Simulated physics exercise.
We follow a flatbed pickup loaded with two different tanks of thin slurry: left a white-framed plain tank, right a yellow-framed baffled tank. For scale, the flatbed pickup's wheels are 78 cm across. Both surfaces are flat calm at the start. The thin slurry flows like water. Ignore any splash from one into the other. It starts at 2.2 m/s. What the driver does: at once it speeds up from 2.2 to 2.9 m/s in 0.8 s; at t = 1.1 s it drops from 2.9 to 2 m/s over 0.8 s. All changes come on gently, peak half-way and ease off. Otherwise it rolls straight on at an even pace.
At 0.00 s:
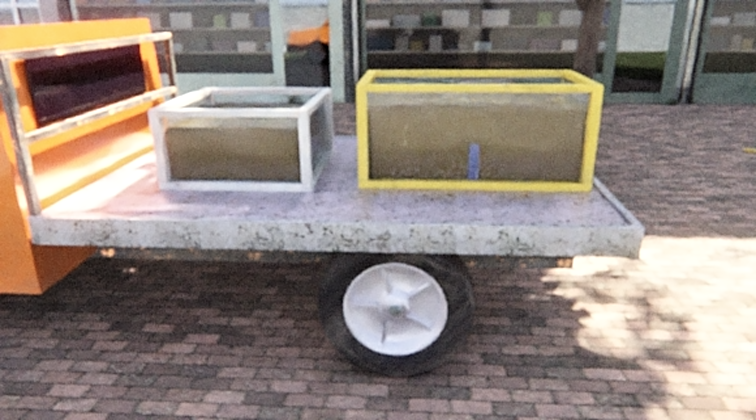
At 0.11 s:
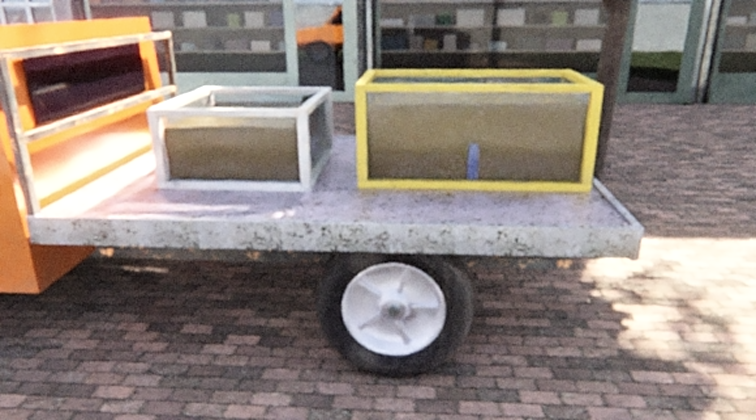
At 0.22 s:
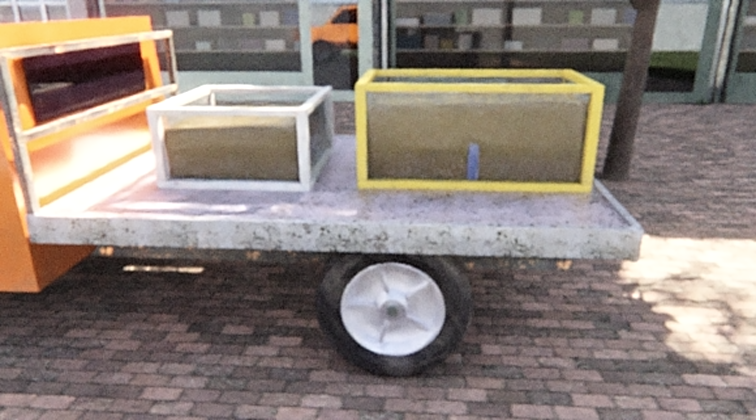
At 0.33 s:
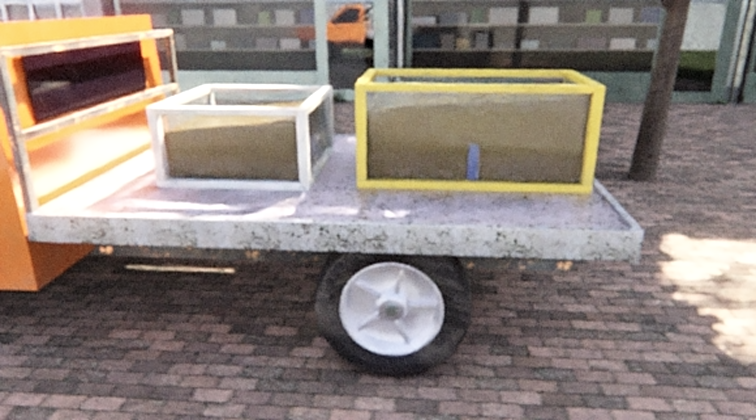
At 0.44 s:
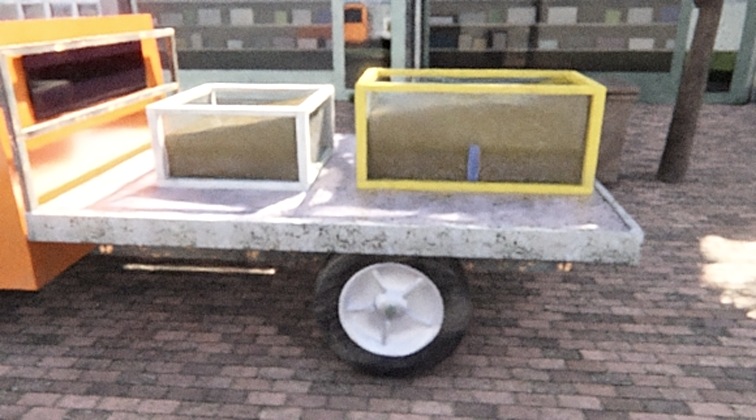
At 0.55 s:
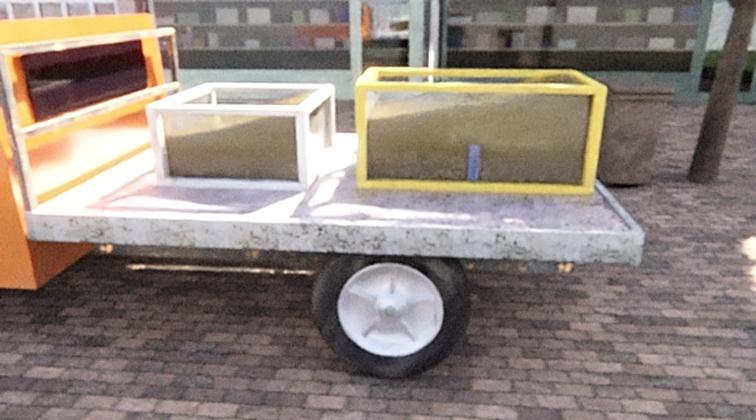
On a brick-paved street beside glass shopfronts, an orange flatbed pickup rolls left carrying a white-framed tank and a larger yellow-framed one, their murky liquid nearly level at first. As a tree trunk slides rightward behind the bed, the liquid in both gradually sinks toward the cab and climbs toward the rear.
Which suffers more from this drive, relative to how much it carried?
The right tank loses the larger share.
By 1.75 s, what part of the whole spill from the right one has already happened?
About 30 per cent.
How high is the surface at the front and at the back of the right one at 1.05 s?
About 38 cm in front and 44 cm behind.
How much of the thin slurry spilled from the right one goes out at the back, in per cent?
Some 10 per cent of it.
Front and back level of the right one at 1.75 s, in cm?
Front 52 cm, back 26 cm.
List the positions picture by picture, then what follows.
Left tank, front level (183, 124), back level (290, 125); right tank, front level (382, 103), back level (570, 102); the front is on the left, levels are read along the near walls, in the first picture.
Left tank, front level (181, 124), back level (289, 125); right tank, front level (381, 102), back level (570, 101), in the second picture.
Left tank, front level (181, 124), back level (289, 123); right tank, front level (382, 103), back level (571, 101), in the third picture.
Left tank, front level (182, 129), back level (288, 116); right tank, front level (381, 110), back level (572, 95), in the fourth picture.
Left tank, front level (182, 132); right tank, front level (382, 115), in the fifth picture.
Left tank, front level (182, 133); right tank, front level (382, 117), back level (575, 85), in the sixth picture.
After 1.05 s the left one has lost nothing (front 35 cm, back 25 cm); the right one has lost nothing (front 38 cm, back 43 cm).
After 1.75 s the left one has lost nothing (front 34 cm, back 27 cm); the right one has lost 1 per cent, over the front (front 52 cm, back 26 cm).
After 2.45 s the left one has lost nothing (front 28 cm, back 32 cm); the right one has lost 3 per cent, over the front (front 32 cm, back 56 cm).
After 4.89 s the left one has lost nothing; the right one has lost 4 per cent, over the front, a little elsewhere.
